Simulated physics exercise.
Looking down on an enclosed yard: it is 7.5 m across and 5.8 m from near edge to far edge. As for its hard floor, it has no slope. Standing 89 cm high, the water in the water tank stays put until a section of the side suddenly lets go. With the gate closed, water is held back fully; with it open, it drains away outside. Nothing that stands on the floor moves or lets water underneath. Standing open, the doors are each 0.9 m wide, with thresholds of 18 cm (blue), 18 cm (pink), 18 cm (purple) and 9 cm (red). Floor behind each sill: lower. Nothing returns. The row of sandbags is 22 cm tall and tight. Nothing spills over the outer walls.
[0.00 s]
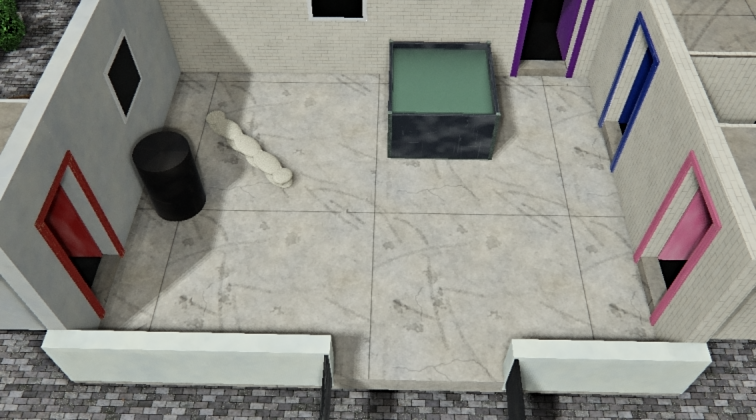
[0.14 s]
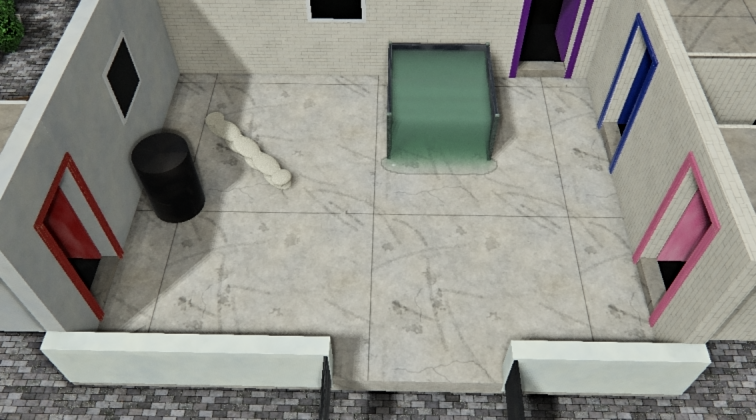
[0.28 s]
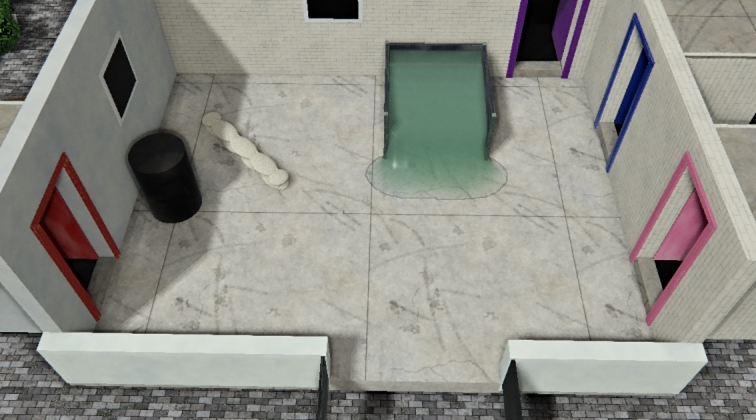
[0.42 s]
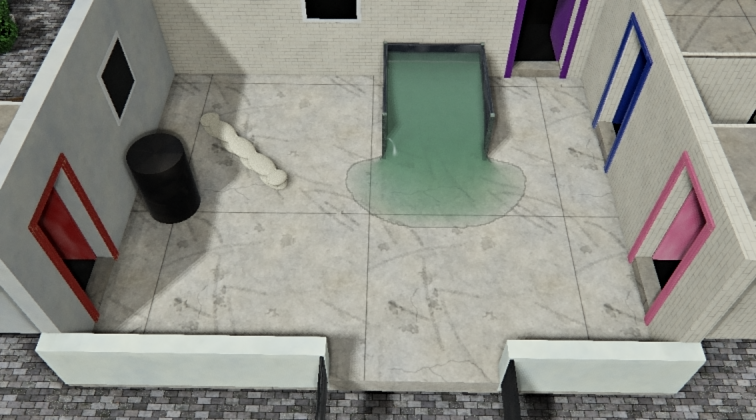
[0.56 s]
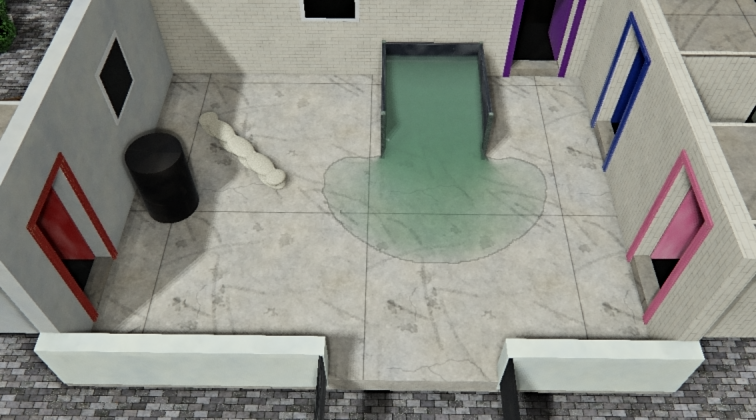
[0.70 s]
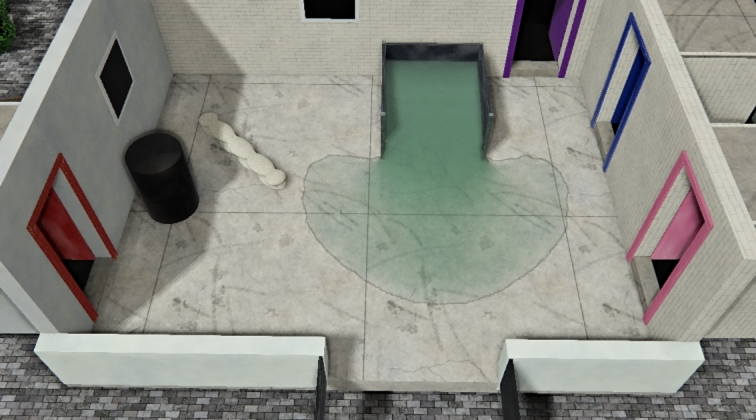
Greenish water fills a dark-sided tank against the back wall of a walled yard with a pale marble-like floor, seen from high above. A black cylinder and a lumpy cream bar lie left of it, with a red doorway at left and purple, blue and pink ones toward the right. The tank's front opens and water pours out, spreading forward and sideways in a widening rounded sheet, while the view shifts very slightly.
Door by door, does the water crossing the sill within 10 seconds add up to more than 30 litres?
Door by door: The blue door: No; the pink door: No; the purple door: No; the red door: No.
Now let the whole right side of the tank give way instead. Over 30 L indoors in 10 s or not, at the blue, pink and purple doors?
Then it goes blue too high, pink fine, purple too high.
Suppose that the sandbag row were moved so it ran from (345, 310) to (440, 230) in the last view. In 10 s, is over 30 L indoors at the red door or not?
Next, red ends up on the high side.
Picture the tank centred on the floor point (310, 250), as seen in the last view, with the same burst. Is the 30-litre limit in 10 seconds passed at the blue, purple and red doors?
Compared with that limit, blue falls short, purple falls short and red overshoots.
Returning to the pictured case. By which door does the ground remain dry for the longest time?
Purple.
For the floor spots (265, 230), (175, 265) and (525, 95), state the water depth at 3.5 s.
First spot near 1 cm, second near 1 cm, third near 0 cm.
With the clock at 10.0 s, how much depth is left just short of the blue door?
Roughly 5.5 centimetres.
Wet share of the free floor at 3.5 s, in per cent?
Wet share: Near 55 percent.
After 1.4 s water covers 45 % of the floor and is deepest (30 cm) near (430, 161); blue door not reached, pink door 5 cm at the sill, 0 L in, purple door not reached, red door not reached.
After 2.2 s water covers 50 % of the floor and is deepest (42 cm) near (646, 367); blue door not reached, pink door 12 cm at the sill, 0 L in, purple door not reached, red door not reached.
After 3.5 s water covers 55 % of the floor and is deepest (21 cm) near (97, 359); blue door 1 cm at the sill, 0 L in, pink door 15 cm at the sill, 5 L in, purple door not reached, red door 13 cm at the sill, 1 L in.
After 6.0 s water covers 70 % of the floor and is deepest (12 cm) near (152, 218); blue door 4 cm at the sill, 0 L in, pink door 5 cm at the sill, 6 L in, purple door 9 cm at the sill, 0 L in, red door 7 cm at the sill, 12 L in.
After 10.0 s water covers 85 % of the floor and is deepest (8 cm) near (83, 359); blue door 5 cm at the sill, 0 L in, pink door 2 cm at the sill, 6 L in, purple door 6 cm at the sill, 0 L in, red door 6 cm at the sill, 12 L in.
